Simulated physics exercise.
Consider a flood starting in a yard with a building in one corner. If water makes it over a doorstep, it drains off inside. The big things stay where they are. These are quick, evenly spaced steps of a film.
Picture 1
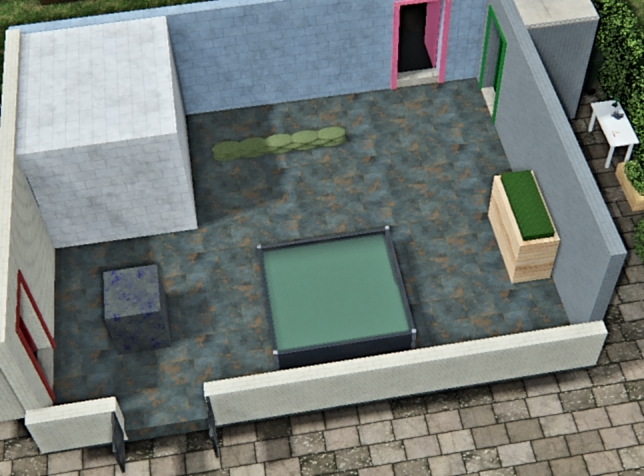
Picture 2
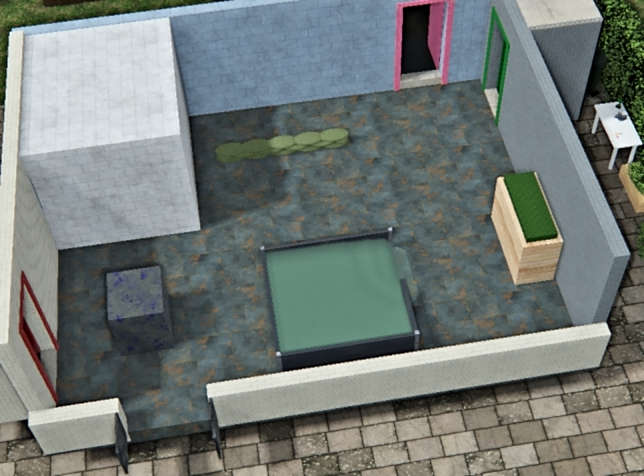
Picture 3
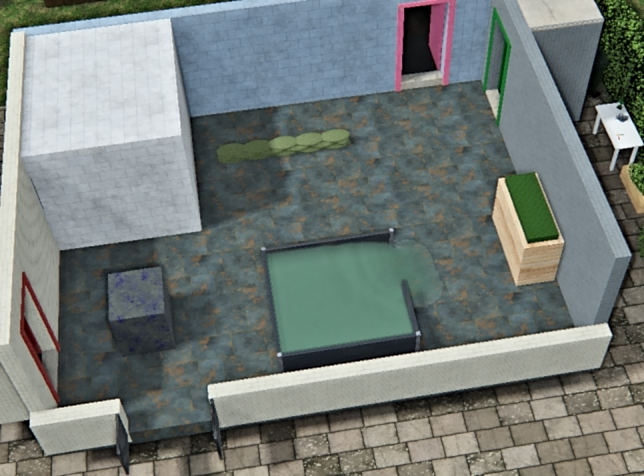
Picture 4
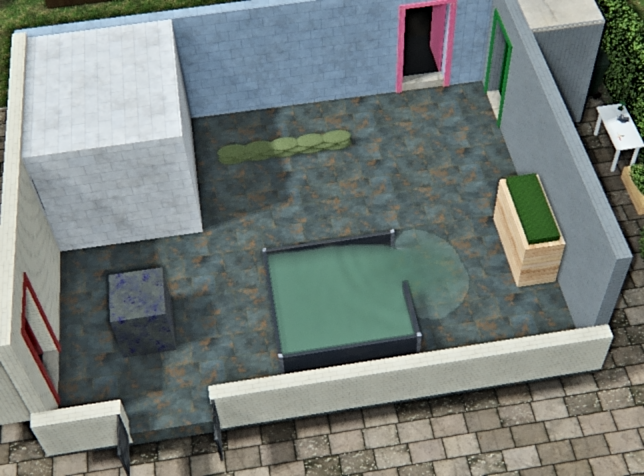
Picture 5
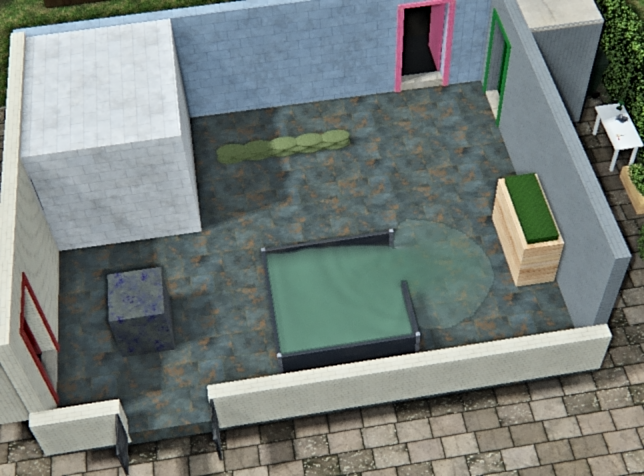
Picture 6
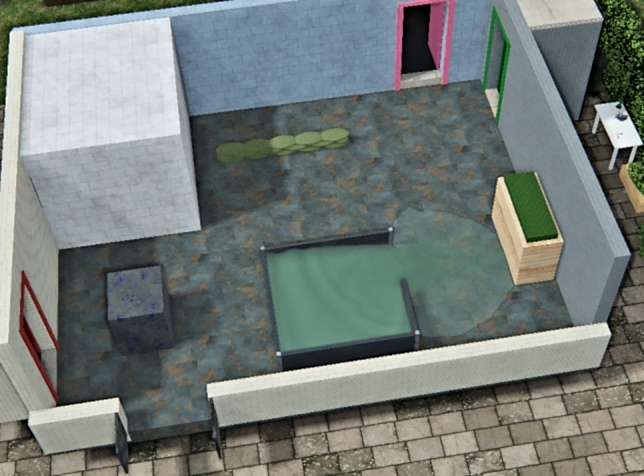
The clip shows a walled yard with a white block in one corner and a tank of green liquid; an opening appears in the tank's right side, and the liquid spreads rightward across the floor in a widening rounded sheet.
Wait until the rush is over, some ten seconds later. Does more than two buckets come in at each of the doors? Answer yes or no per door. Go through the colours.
The green door yes, the pink door no, the red door no.
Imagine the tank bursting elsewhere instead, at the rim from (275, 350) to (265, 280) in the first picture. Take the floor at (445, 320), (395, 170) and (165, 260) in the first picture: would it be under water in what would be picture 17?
The three spots, in order, are spared, spared and inundated.
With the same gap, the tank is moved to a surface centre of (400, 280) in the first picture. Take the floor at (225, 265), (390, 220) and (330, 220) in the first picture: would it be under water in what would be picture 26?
Point by point: Still bare; still bare; still bare.
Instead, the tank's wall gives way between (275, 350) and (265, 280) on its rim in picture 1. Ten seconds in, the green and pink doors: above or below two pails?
Well, green comes up short, and pink comes up short.
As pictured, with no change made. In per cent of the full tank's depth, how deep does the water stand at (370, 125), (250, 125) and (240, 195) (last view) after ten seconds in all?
In order: Roughly 12, 18 and 2 in a hundred.
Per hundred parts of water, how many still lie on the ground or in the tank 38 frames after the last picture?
My figure is close to 98 percent.
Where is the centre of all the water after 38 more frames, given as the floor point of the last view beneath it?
That comes out near (415, 249).
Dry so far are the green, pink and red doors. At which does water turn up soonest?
Answer: The green-painted one.
A moment on, water covers 15 % of the floor; the green door not reached, the pink door not reached, the red door not reached.
Next, water covers 20 % of the floor; the green door not reached, the pink door not reached, the red door not reached.
Then, water covers 30 % of the floor; the green door under two buckets in, the pink door wet at the sill, nothing in, the red door not reached.
Later, water covers 50 % of the floor; the green door over two buckets in, the pink door wet at the sill, nothing in, the red door not reached.
In the end, water covers 70 % of the floor; the green door far over two buckets in, the pink door wet at the sill, nothing in, the red door wet at the sill, nothing in.
